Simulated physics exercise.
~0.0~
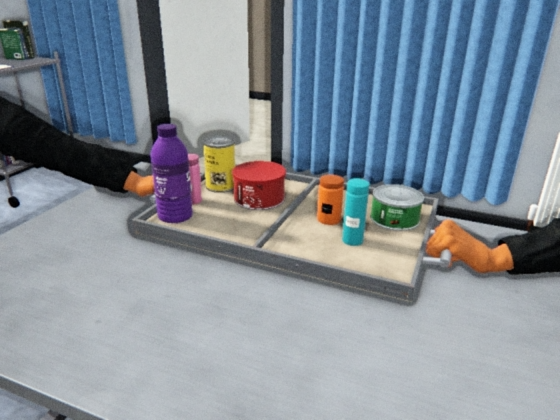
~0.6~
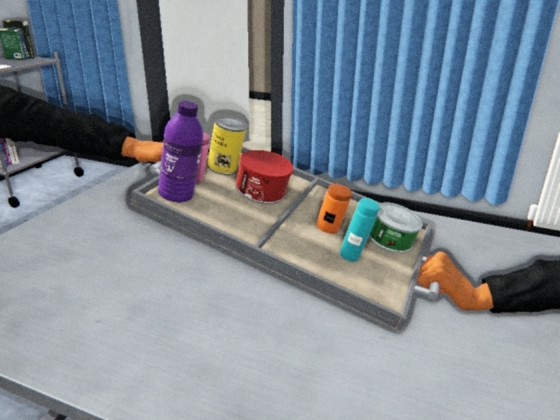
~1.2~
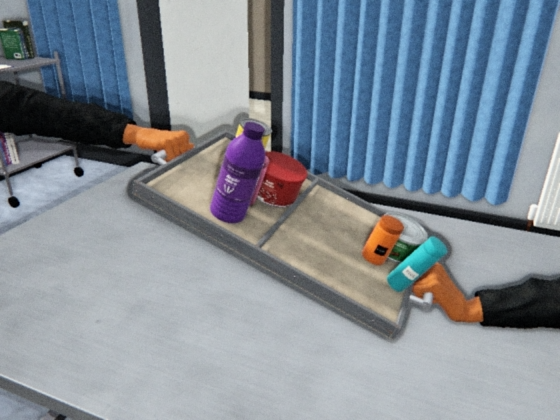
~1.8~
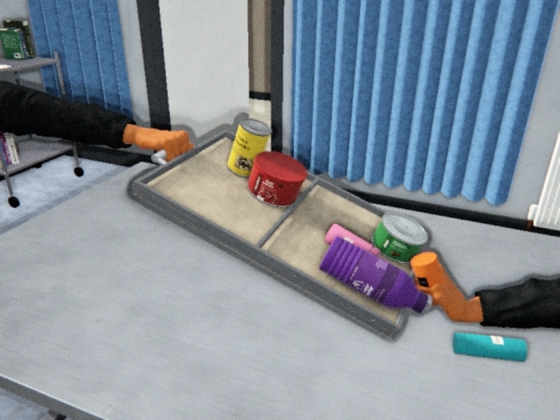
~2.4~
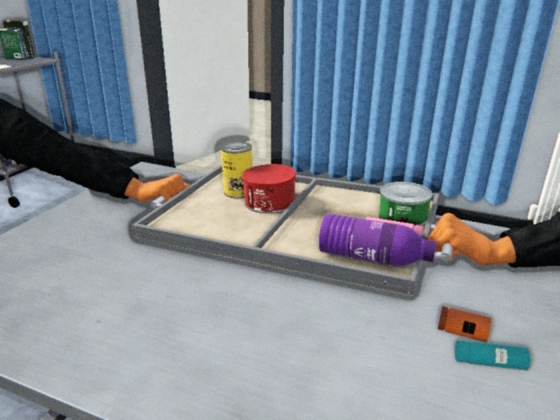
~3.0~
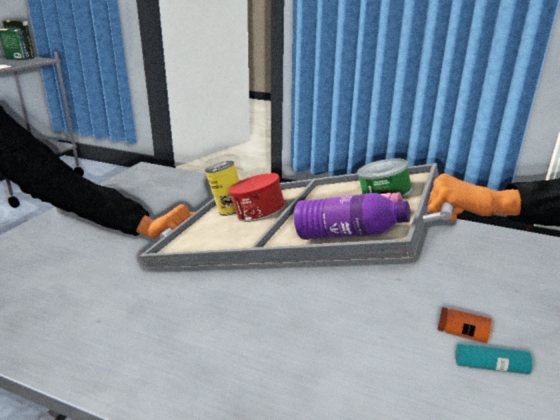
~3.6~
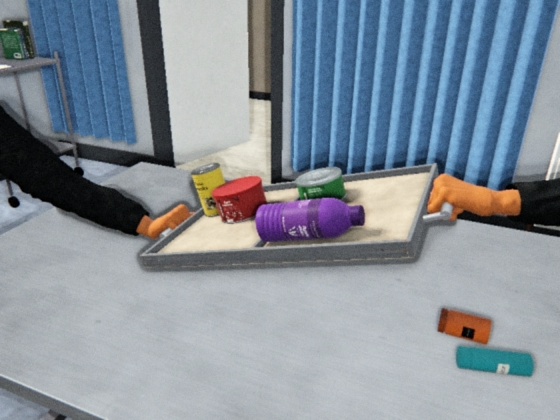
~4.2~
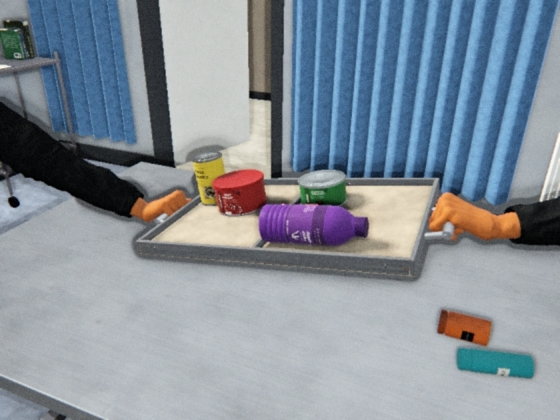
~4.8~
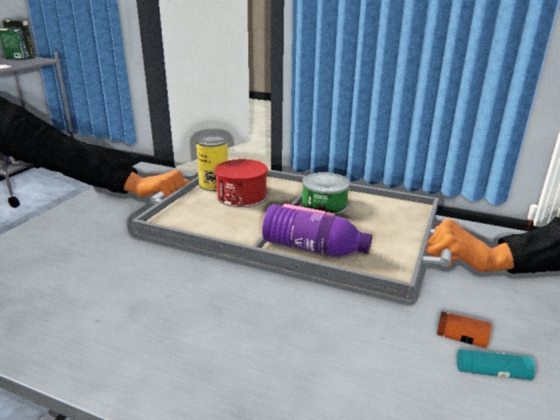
Two hands tilt a tray right, then left, then level; two shakers fall off and a purple bottle topples.
